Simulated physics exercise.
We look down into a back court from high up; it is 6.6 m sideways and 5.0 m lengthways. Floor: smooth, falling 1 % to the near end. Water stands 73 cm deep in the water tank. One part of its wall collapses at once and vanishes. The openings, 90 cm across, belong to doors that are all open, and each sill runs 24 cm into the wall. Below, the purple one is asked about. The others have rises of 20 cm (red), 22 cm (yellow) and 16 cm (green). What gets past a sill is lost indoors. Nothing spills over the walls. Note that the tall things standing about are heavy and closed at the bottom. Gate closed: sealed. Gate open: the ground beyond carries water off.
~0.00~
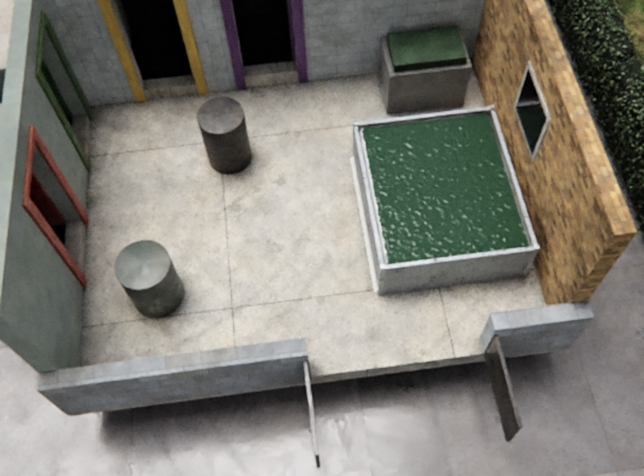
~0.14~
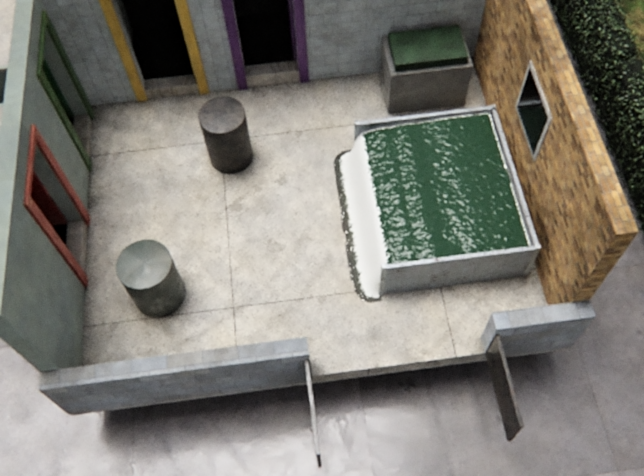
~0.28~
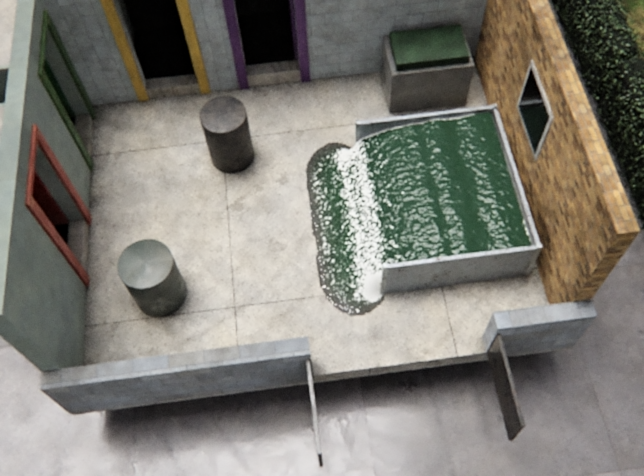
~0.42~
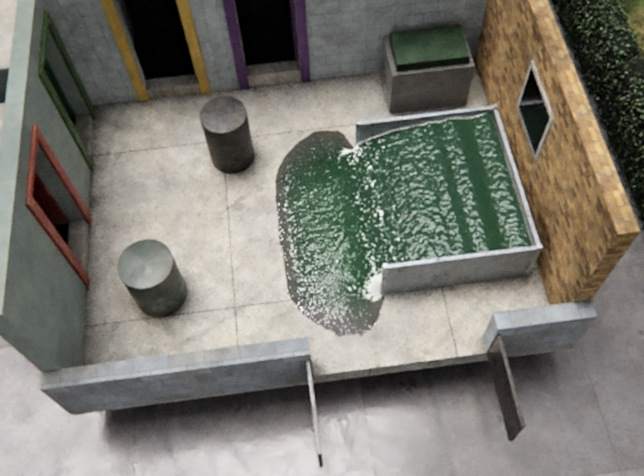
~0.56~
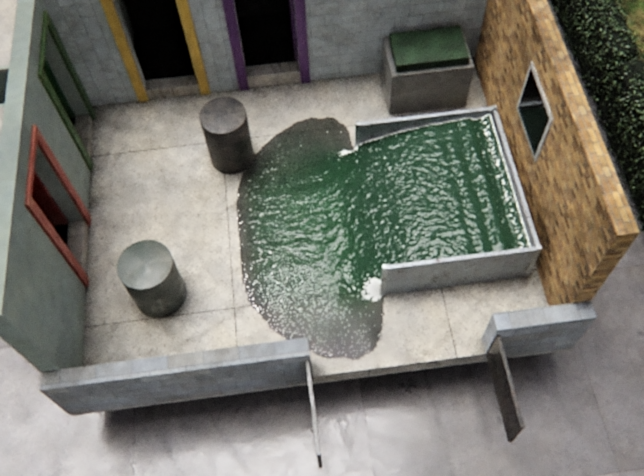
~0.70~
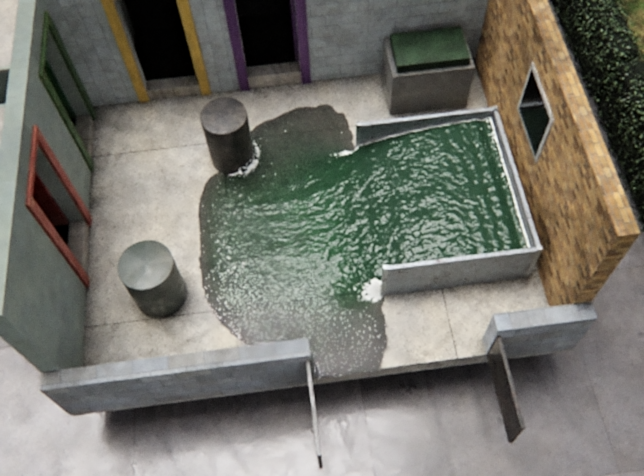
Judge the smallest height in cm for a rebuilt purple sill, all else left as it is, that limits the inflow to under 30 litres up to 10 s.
Roughly 11 cm at the least.
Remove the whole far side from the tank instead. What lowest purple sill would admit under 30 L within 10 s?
Then 18 cm.
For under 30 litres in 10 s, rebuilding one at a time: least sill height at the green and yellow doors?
Some 21 cm for green, some 14.5 cm for yellow.
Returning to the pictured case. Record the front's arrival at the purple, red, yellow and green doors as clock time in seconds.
Purple = 1.3 s, red = 1.1 s, yellow = 1.5 s, green = 1.8 s.
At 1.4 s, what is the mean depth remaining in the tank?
On average, around 36 cm.
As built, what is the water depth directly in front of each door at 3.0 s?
Lab note, cm: Purple 12; red 36; yellow 7; green 14.
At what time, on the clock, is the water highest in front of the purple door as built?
That happens close to 5.0 s on the clock.
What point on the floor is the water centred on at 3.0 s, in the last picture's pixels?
Centre estimate: (245, 236) px, approximately.
After 1.4 s water covers 60 % of the floor, deepest (38 cm) near (89, 251); 1 cm at the purple door, 0 litres in over its 27 cm sill.
After 3.0 s water covers 70 % of the floor, deepest (46 cm) near (87, 305); 12 cm at the purple door, 0 litres in over its 27 cm sill.
After 10.0 s water covers 95 % of the floor, deepest (18 cm) near (479, 136); 10 cm at the purple door, 0 litres in over its 27 cm sill.
At the purple door as built, the water arrived by 1.3 s and peaked near 16 cm at 5.0 s.
With a sill of 10 cm, 37 litres would have come in within the 10 s; with 13.5 cm, 14 litres. So under 30 litres takes about 11 cm.
